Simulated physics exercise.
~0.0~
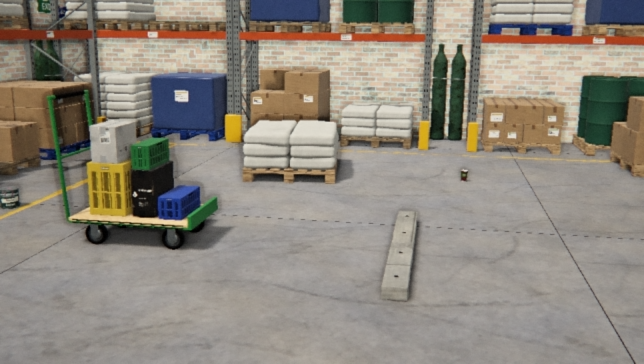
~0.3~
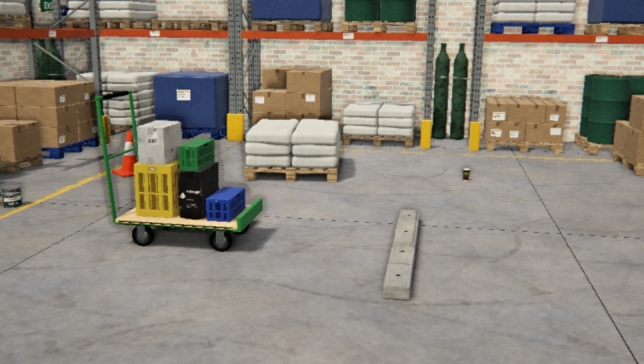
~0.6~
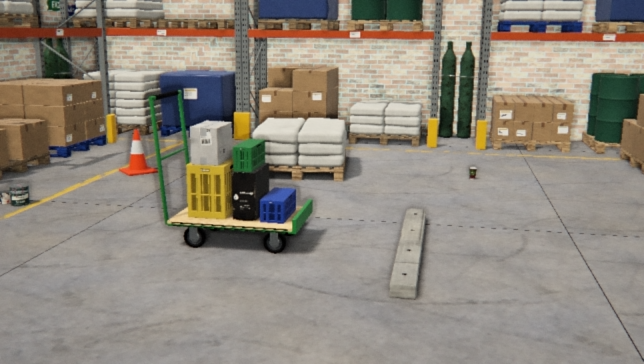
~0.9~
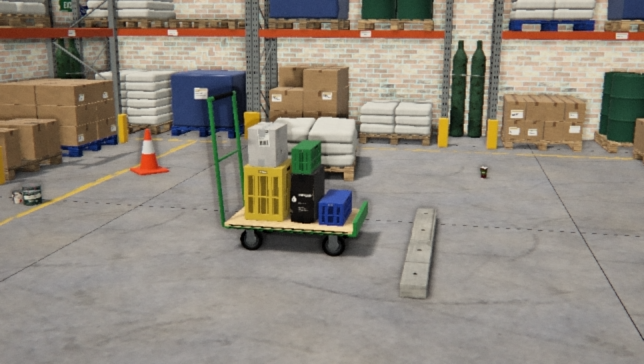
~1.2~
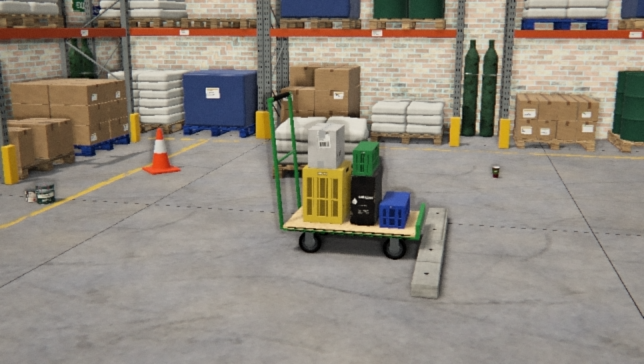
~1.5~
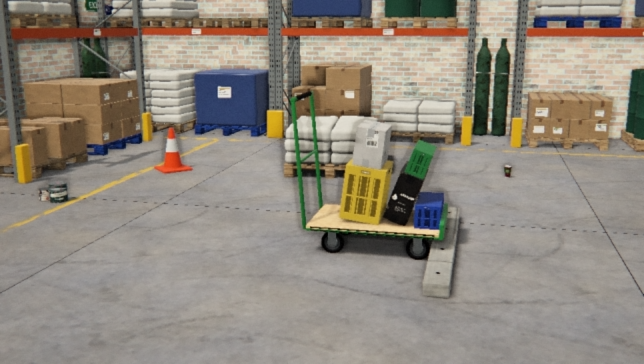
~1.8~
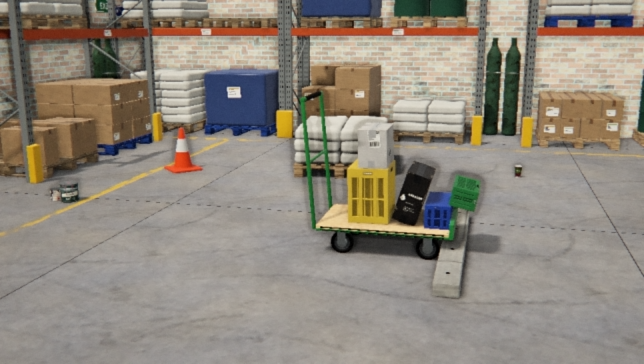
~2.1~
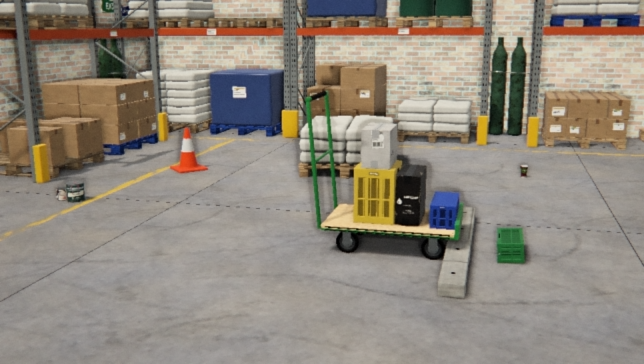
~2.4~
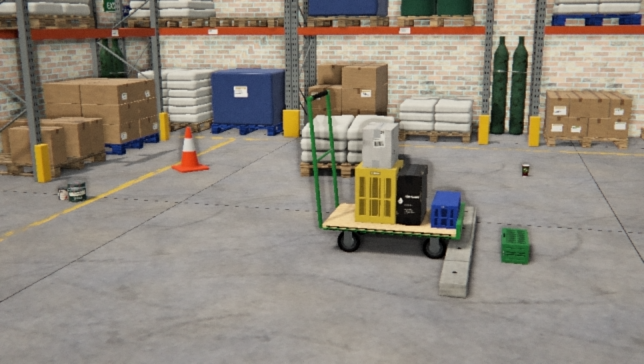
A loaded cart rolls right, stops against a low kerb, and its green crate tumbles onto the floor.
